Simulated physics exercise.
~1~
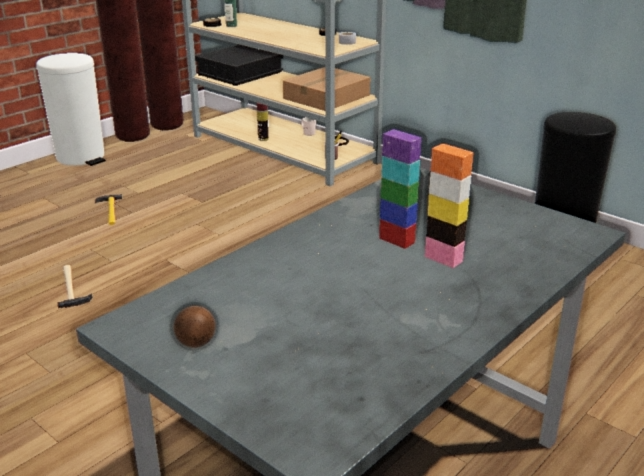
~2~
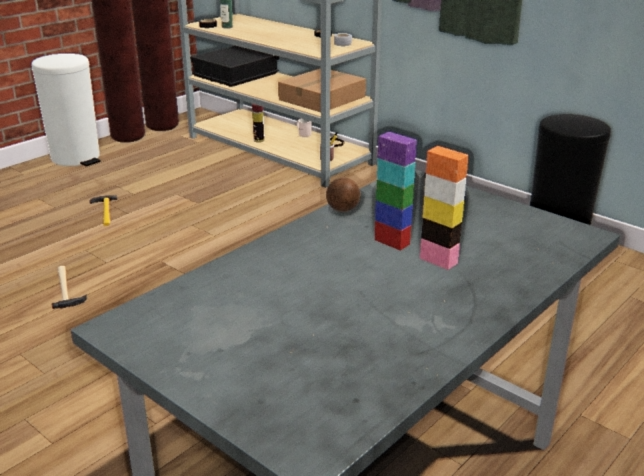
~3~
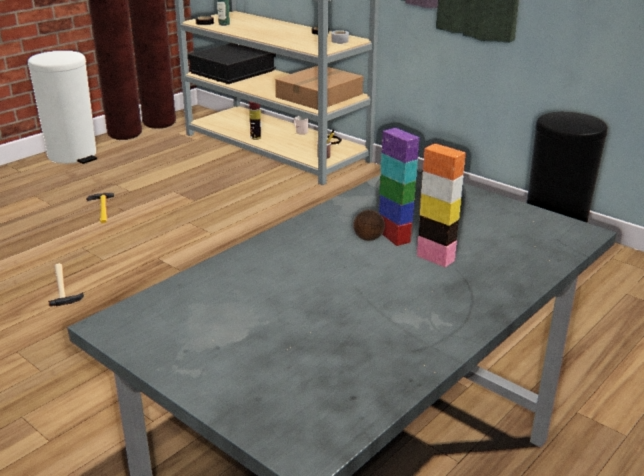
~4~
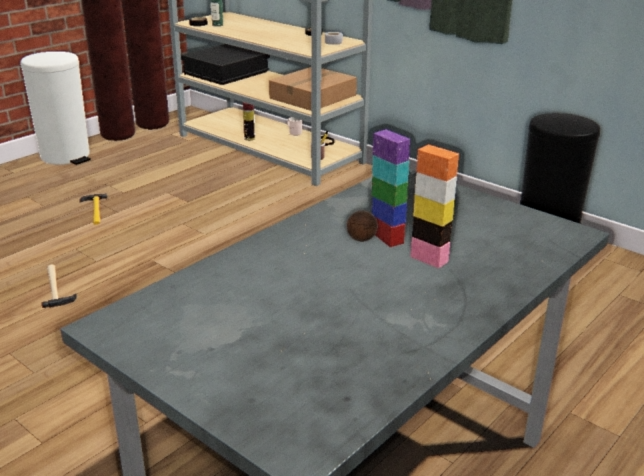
To begin with, a brown ball is at the near left of a grey table, while two stacks of coloured blocks stand toward the far side. The ball then travels right and away toward the stacks, appearing just left of the one topped by a purple block. Next it drops lower, beside the blue and red blocks at the base of that stack, which looks barely disturbed. The other stack, with orange on top and pink at the bottom, stays in its place throughout. Finally, the ball rests next to the purple-topped stack, and both stacks remain upright.
